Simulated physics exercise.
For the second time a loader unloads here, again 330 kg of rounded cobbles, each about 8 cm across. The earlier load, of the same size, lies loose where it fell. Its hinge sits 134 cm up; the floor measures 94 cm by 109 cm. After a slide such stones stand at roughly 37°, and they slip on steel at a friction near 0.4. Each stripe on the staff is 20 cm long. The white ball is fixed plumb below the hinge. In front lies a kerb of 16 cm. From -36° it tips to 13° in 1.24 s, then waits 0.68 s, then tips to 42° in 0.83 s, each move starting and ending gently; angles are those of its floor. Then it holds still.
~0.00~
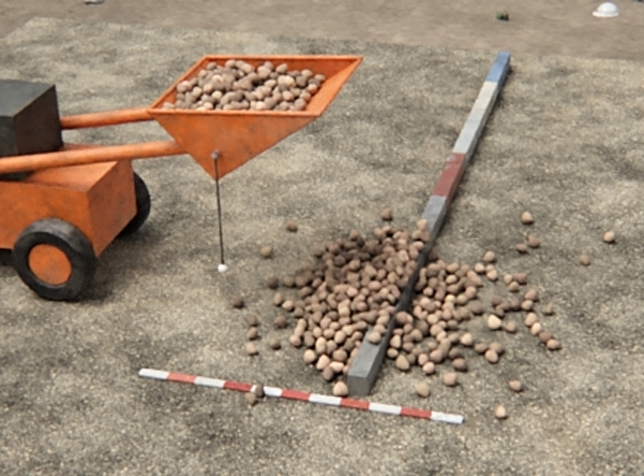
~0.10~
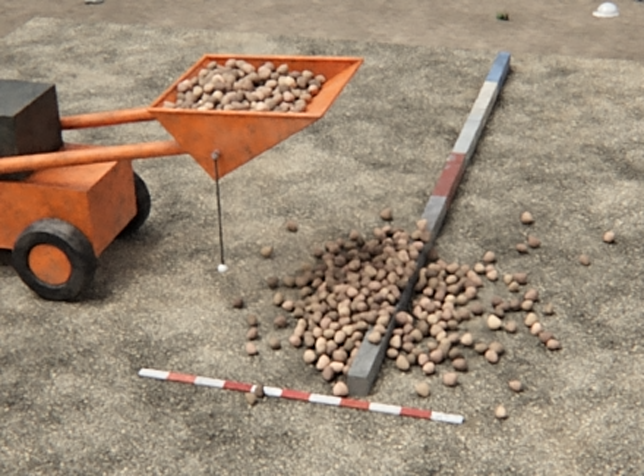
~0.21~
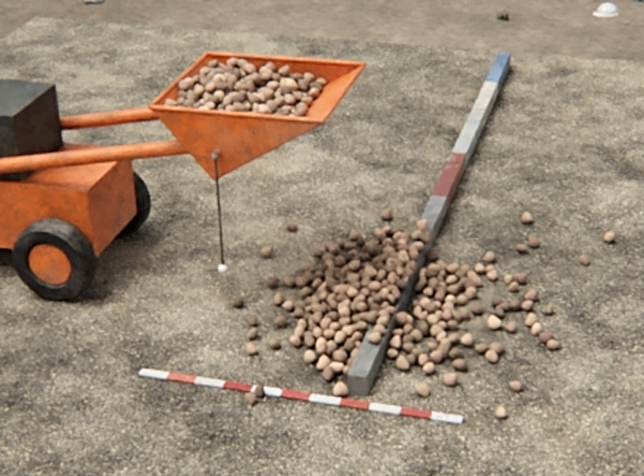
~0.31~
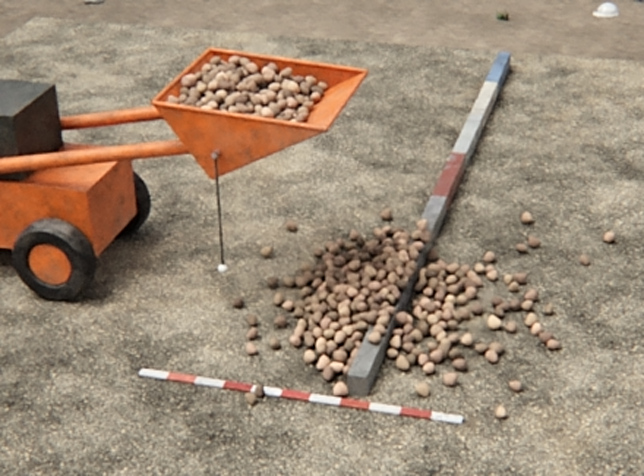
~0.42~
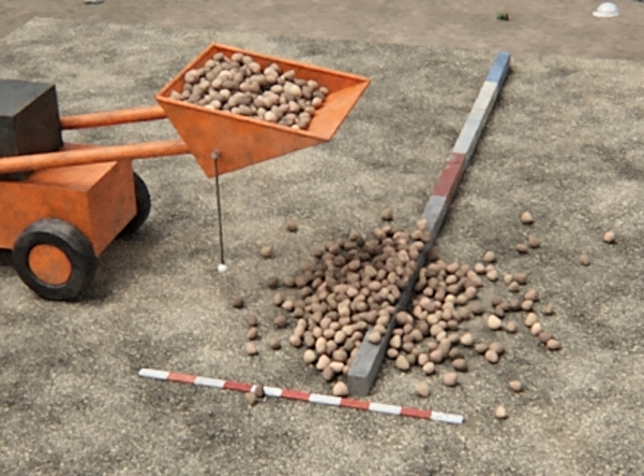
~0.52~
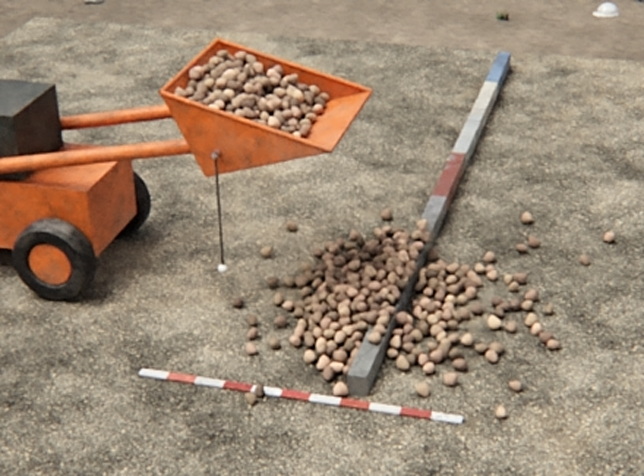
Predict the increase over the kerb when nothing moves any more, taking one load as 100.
Close to 24 parts in a hundred.
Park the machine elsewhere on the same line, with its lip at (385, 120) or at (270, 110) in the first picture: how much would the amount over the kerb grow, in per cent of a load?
Near 95 per cent from the first place, 0 from the second.
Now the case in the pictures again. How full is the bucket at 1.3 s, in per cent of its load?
It holds some 100 per cent.
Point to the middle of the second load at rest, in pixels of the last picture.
Their middle is at about (360, 282).
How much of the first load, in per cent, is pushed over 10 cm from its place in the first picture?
About 15 per cent.
After 0.9 s the floor is at 5°; in per cent of one load, 100 in the bucket, 76 on this side of the kerb, 24 over the kerb; the foremost stones are at (571, 307).
After 1.3 s the floor is at 13°; in per cent of one load, 100 in the bucket, 76 on this side of the kerb, 24 over the kerb; the foremost stones are at (571, 307).
After 3.2 s the floor is at 42°; in per cent of one load, 0 in the bucket, 156 on this side of the kerb, 44 over the kerb; the foremost stones are at (575, 301).
After 5.8 s the floor is at 42°; in per cent of one load, 0 in the bucket, 151 on this side of the kerb, 49 over the kerb; the foremost stones are at (575, 301). Net gain over the kerb, 24.
